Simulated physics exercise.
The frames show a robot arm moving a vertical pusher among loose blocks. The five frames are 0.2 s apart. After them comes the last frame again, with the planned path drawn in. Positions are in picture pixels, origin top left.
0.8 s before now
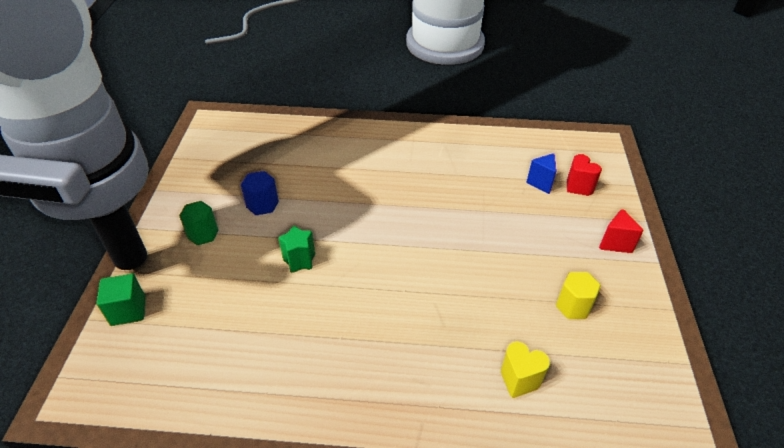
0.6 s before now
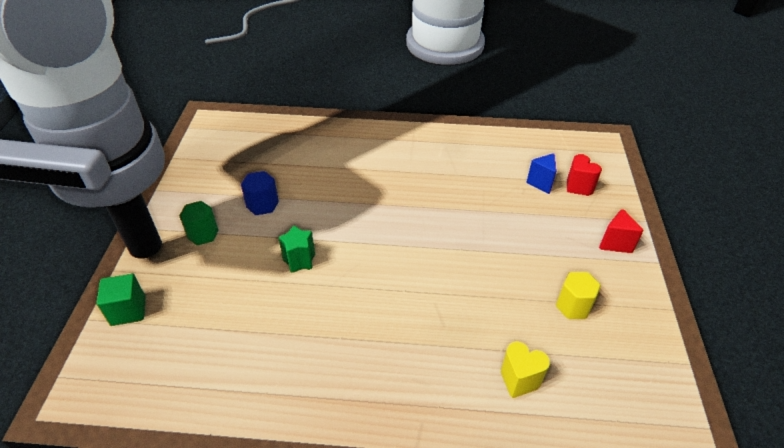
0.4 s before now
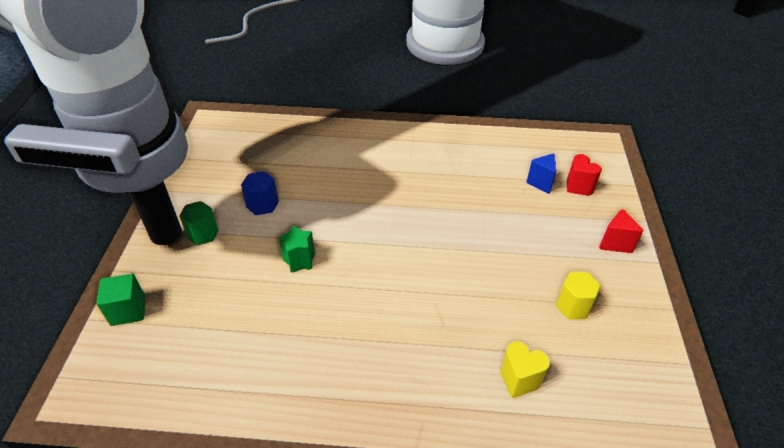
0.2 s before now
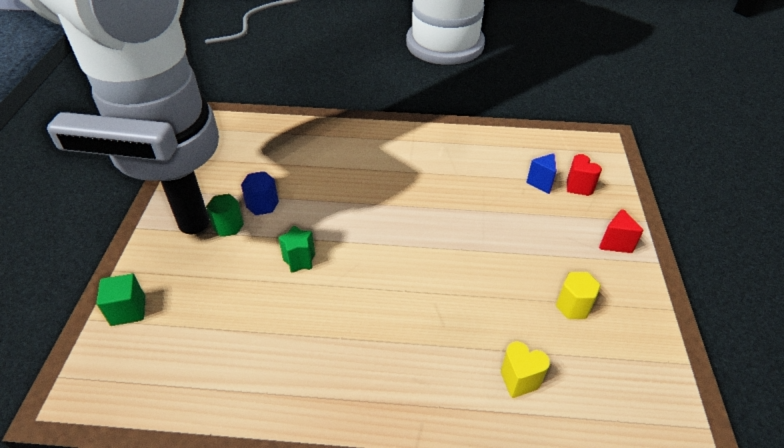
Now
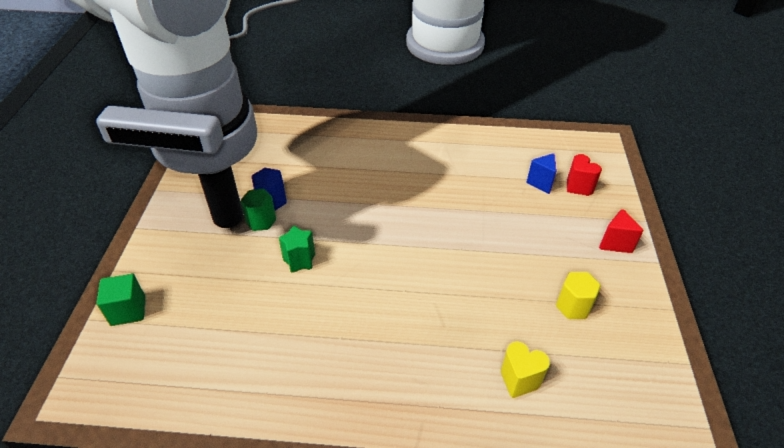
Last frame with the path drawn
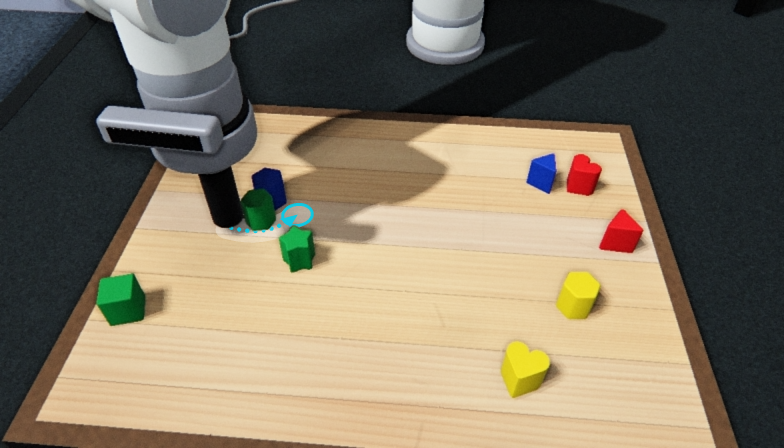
To begin with, a robot arm holds a dark vertical pusher at the left of a wooden board scattered with coloured blocks. The pusher moves right and slightly away to the green six-sided block, then pushes it rightward against the blue six-sided block, which shifts slightly while the other blocks stay still.
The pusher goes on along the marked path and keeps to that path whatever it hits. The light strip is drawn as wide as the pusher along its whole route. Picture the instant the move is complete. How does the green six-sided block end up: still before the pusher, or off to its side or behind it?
The pusher will still be pushing it.
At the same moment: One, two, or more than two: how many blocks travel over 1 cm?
1.
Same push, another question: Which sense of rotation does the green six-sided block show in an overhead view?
My answer: Anticlockwise.
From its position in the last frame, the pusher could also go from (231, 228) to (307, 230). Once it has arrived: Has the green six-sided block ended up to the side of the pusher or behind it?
I expect so.
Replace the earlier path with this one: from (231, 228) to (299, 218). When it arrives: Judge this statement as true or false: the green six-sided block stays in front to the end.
This is true.
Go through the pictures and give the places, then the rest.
Lower end of the pusher at (131, 258), tops of blocks, green six-sided block at (195, 211), blue six-sided block at (257, 181), in the first frame.
Pusher at (146, 247), blocks as before, in the second frame.
Pusher at (166, 234), blocks as before, in the third frame.
Pusher at (194, 224), green six-sided block at (222, 203), in the fourth frame.
Pusher at (228, 218), green six-sided block at (256, 197), blue six-sided block at (267, 177), in the fifth frame.
The drawn path runs from (231, 228) via (254, 231) and (278, 226), ending at (298, 215).
On the path given first. Halfway along, pusher at (265, 220); green six-sided block at (290, 194), turned 30° anticlockwise.
At the end, pusher at (296, 205); green six-sided block at (320, 179), turned 30° anticlockwise; blue six-sided block not moved.
